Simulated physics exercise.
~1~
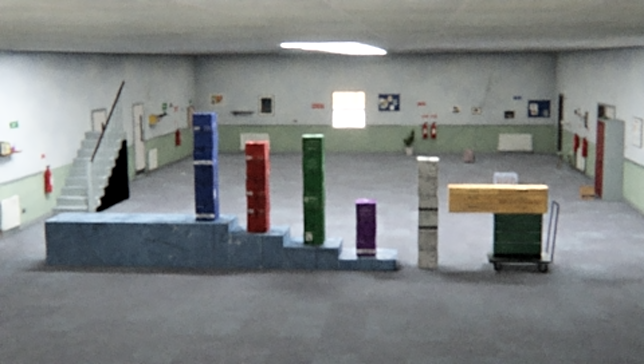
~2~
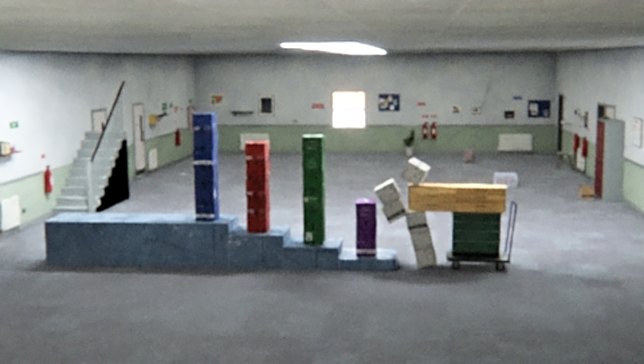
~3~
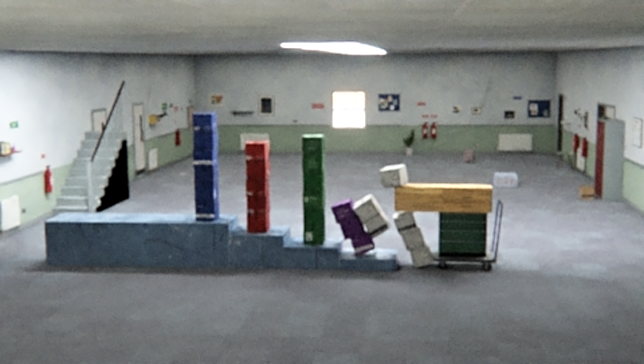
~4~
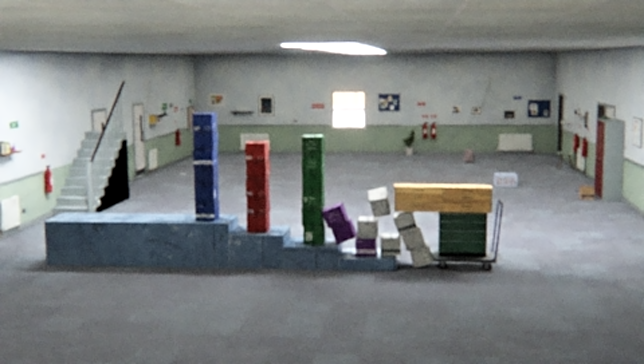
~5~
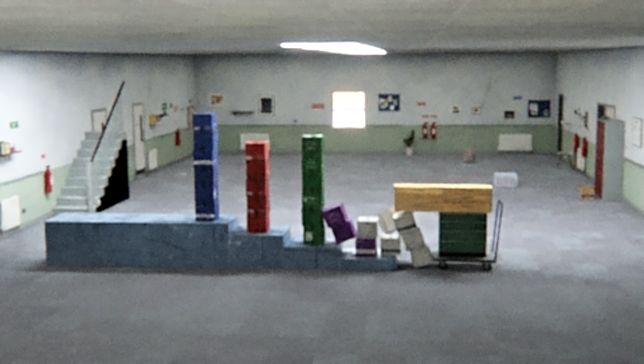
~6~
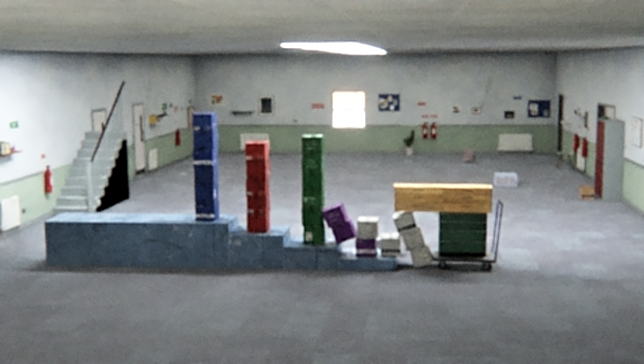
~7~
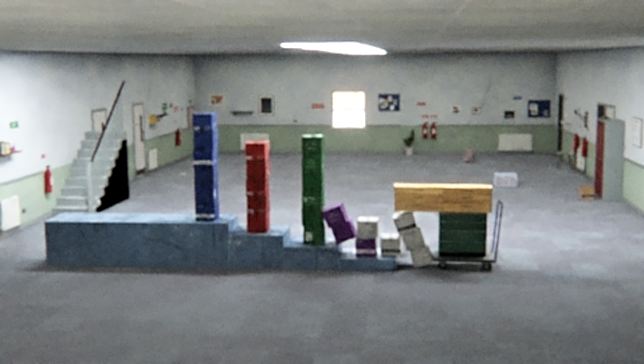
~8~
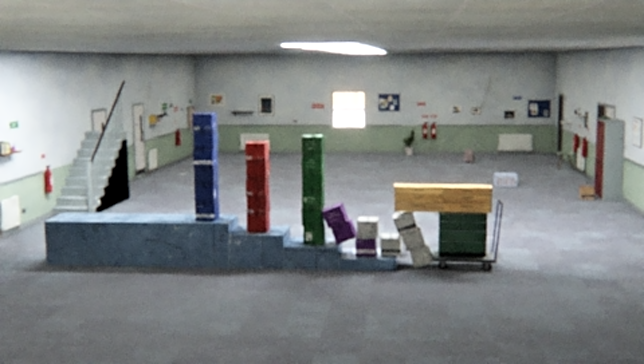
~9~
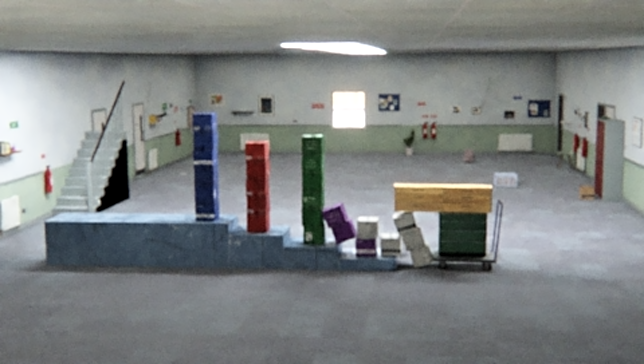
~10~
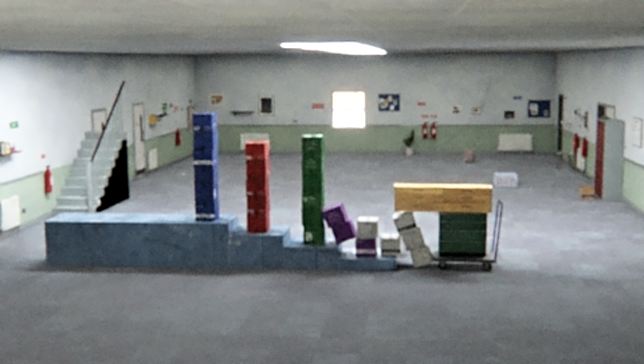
A loaded trolley with a jutting wooden case rolled left into a pale stack of boxes, which toppled against the short purple pile on the lowest step and tipped it onto the green stack, while the green, red and blue stacks stayed standing.
